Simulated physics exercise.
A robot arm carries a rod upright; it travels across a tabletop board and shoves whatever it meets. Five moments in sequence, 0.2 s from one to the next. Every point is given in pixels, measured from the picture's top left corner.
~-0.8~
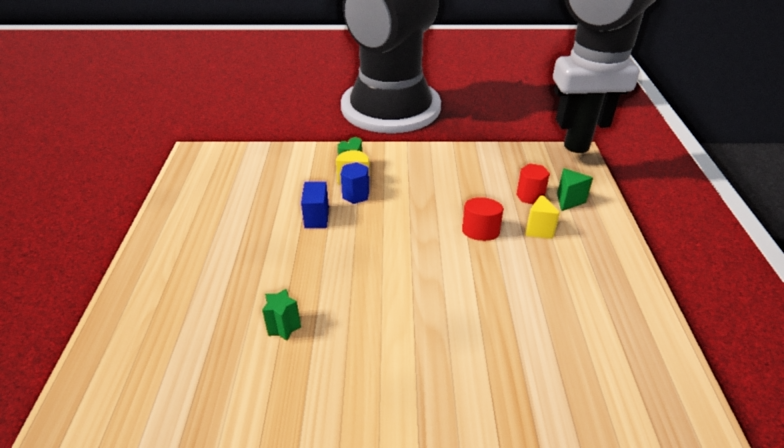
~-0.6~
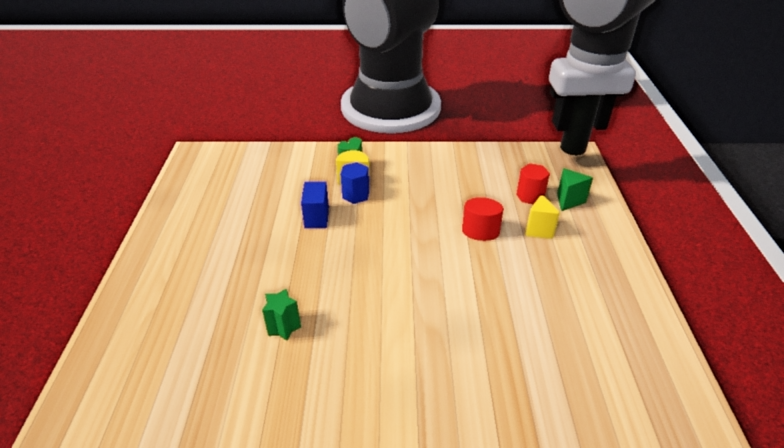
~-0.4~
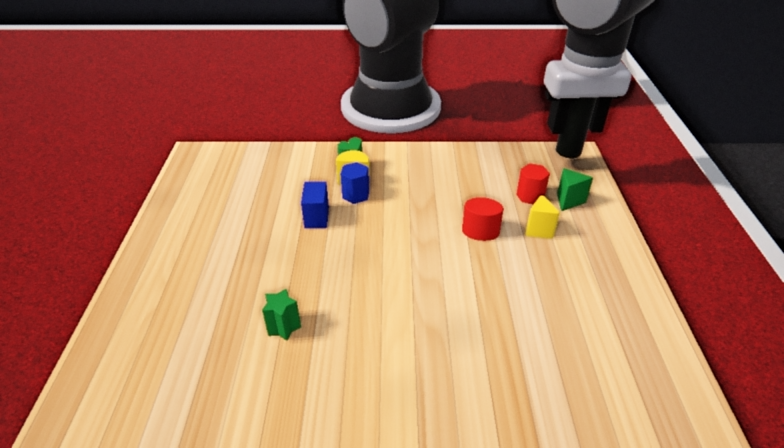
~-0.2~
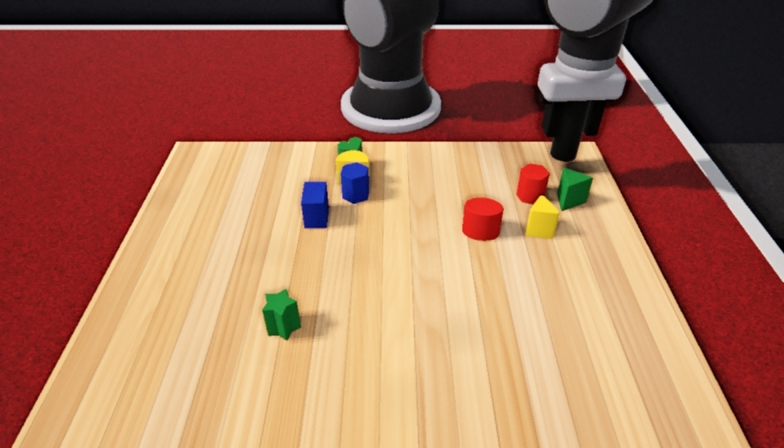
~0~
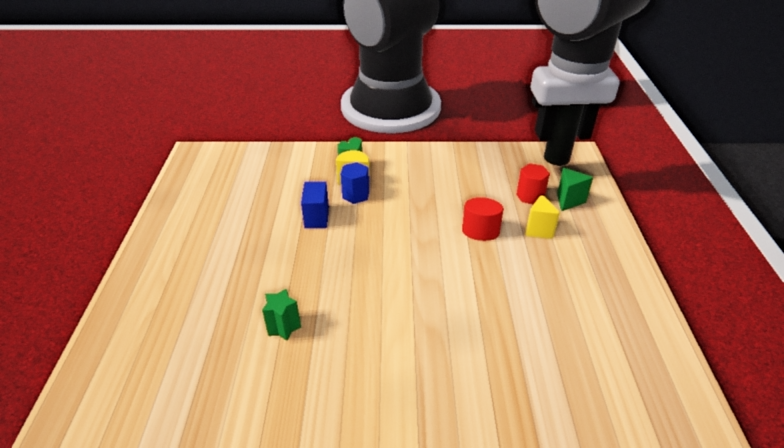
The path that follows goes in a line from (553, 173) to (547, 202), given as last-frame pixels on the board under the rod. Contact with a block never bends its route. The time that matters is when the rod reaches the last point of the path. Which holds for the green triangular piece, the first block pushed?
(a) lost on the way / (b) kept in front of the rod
a.
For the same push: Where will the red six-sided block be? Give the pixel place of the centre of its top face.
Roughly at (526, 179).
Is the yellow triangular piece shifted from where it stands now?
No.
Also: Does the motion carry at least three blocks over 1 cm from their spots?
That would be a no.
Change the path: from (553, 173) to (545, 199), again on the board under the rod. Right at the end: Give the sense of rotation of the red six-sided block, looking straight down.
Spins clockwise.
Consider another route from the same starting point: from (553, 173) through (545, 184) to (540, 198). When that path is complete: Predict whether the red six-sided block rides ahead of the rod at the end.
At that point it is up front.
On the path given first. Halfway along, rod (554, 173); green triangular piece (576, 178).
At the end, rod (551, 188); red six-sided block (526, 179), turned 40° clockwise; yellow triangular piece not moved; green triangular piece (580, 185), turned 65° anticlockwise.
